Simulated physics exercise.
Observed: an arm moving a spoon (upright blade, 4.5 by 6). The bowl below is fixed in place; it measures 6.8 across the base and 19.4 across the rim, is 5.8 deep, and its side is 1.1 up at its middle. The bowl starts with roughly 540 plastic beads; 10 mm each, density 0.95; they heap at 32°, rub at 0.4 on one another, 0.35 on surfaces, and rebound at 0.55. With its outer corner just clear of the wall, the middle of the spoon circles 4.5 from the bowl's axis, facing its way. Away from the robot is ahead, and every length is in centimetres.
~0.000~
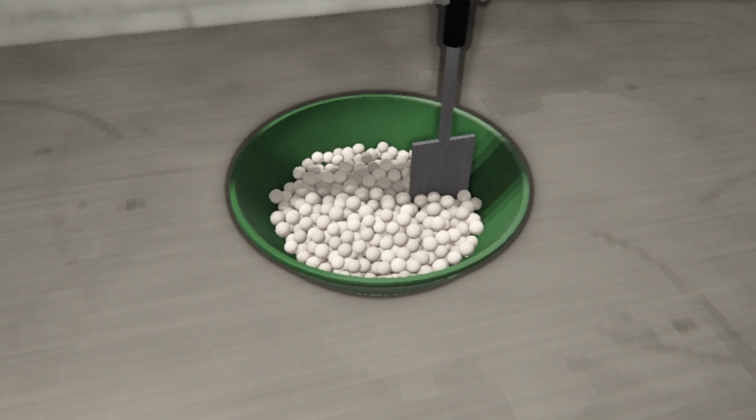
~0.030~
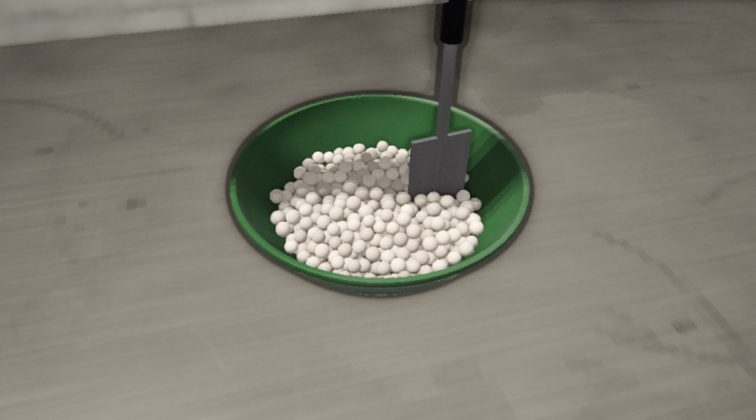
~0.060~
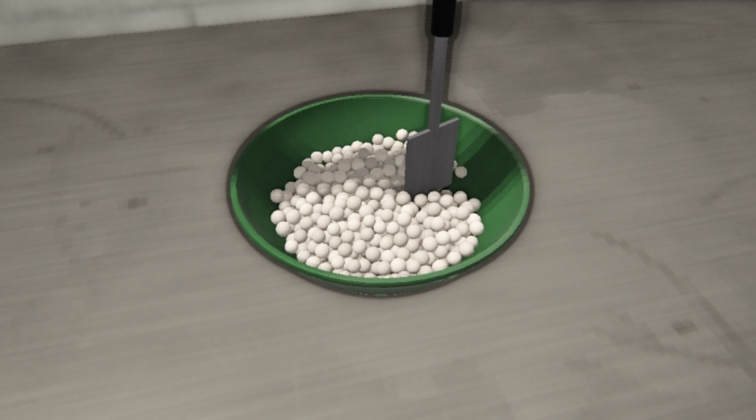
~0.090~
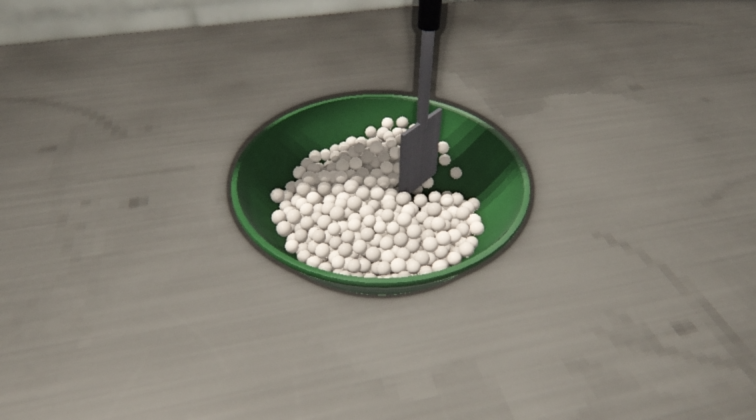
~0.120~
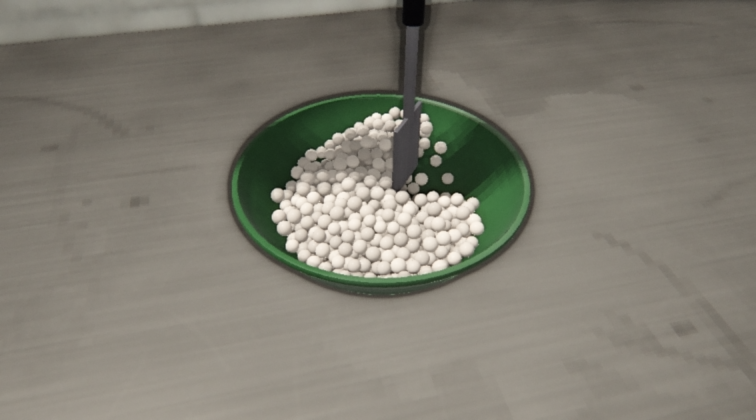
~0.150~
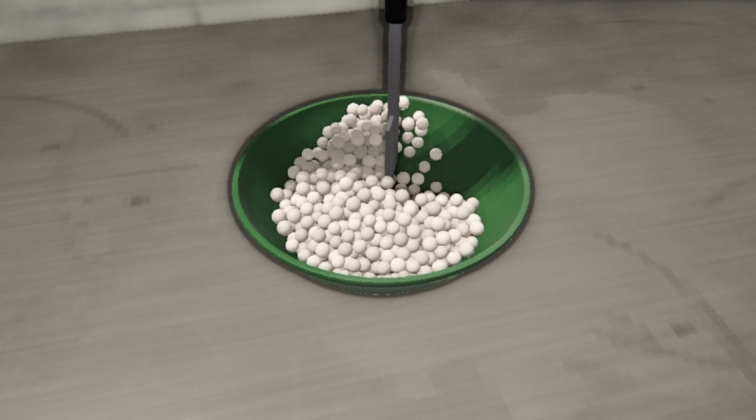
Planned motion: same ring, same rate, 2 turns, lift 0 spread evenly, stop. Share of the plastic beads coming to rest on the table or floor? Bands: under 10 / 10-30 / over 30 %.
10-30 %.
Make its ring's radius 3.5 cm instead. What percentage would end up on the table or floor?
That would come to roughly 5 percent.
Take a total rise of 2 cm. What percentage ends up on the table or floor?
Result: Roughly 5 %.
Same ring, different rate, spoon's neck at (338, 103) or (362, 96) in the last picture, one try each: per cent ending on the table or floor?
It comes to roughly 50 per cent and then 35 per cent.
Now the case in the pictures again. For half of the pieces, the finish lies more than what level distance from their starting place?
Some 10 centimetres or so.
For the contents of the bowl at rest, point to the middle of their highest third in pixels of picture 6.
The centre is near pixel (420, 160).
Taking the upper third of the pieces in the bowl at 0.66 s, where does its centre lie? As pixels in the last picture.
Roughly pixel (467, 182).
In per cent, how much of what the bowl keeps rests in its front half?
Estimate: Some 35 %.
By 0.66 s, 323° round, highest piece 7 above the table; 498 in the bowl, 34 on the table or floor, 5 in flight or on the tool.
By 1.17 s, 221° round, highest piece 8 above the table; 457 in the bowl, 78 on the table or floor, 2 in flight or on the tool.
By 1.63 s, 0° round, highest piece 6 above the table; 442 in the bowl, 94 on the table or floor, 1 in flight or on the tool.
By 2.33 s, 0° round, highest piece 6 above the table; 442 in the bowl, 95 on the table or floor.
Final count, 442 in the bowl, 95 on the table or floor. That is 18 % on the table or floor.
